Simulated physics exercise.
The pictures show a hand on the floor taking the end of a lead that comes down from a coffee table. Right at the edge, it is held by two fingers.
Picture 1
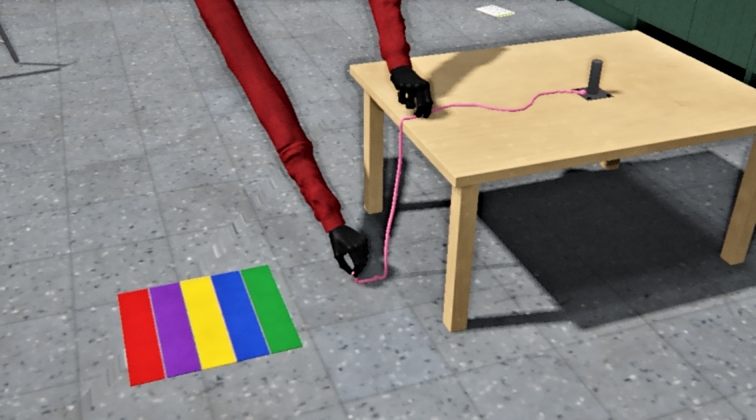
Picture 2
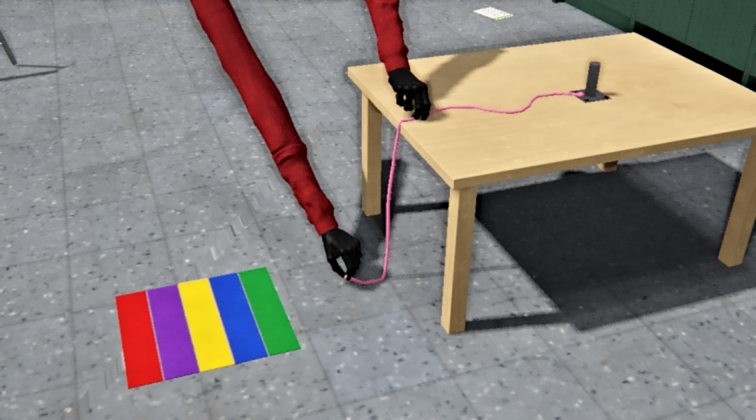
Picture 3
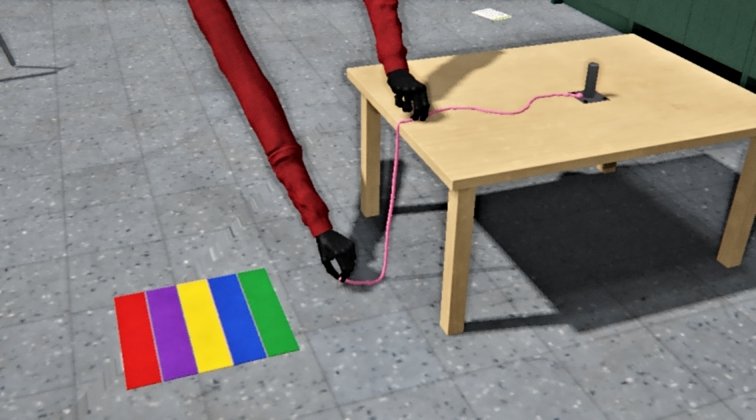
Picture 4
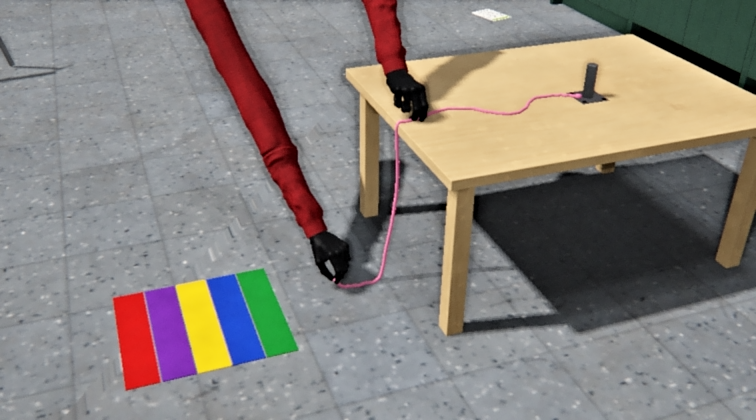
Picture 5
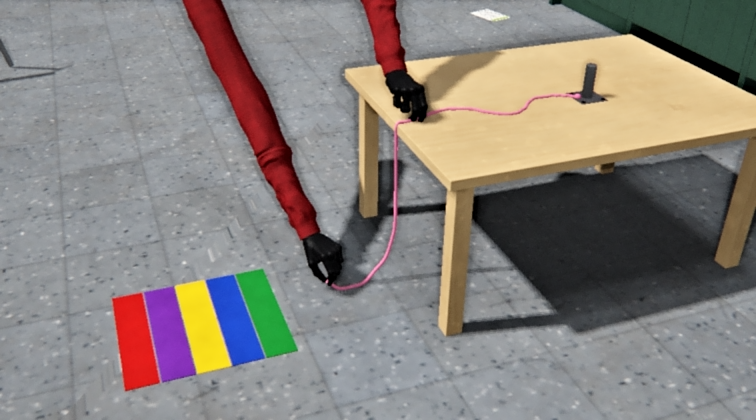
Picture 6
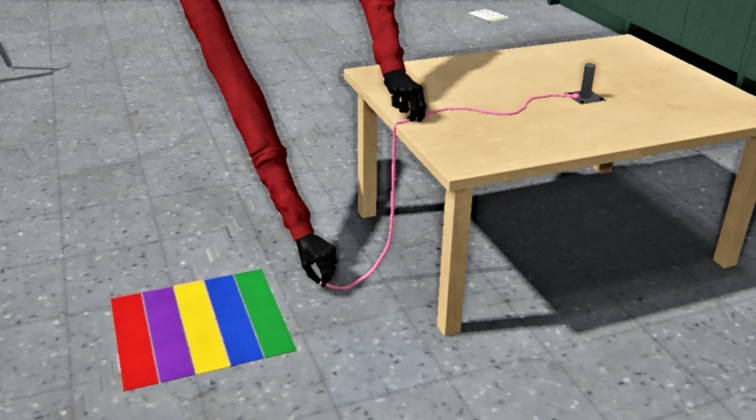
A black-gloved hand slowly draws the end of a pink cord left across the floor.
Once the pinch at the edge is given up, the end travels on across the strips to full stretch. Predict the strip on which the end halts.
The yellow strip.
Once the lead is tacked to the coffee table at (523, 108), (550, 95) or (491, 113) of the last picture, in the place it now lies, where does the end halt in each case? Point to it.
Approximately at (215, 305), at (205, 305) and at (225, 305), in that order.
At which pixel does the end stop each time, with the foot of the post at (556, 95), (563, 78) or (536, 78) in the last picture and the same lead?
Taking the tries in turn, you get (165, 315), (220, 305) and (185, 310).
Soon after, end near (250, 298); over green.
Then, end near (218, 304); over blue.
At full stretch, end near (199, 308); over yellow. The yellow one.
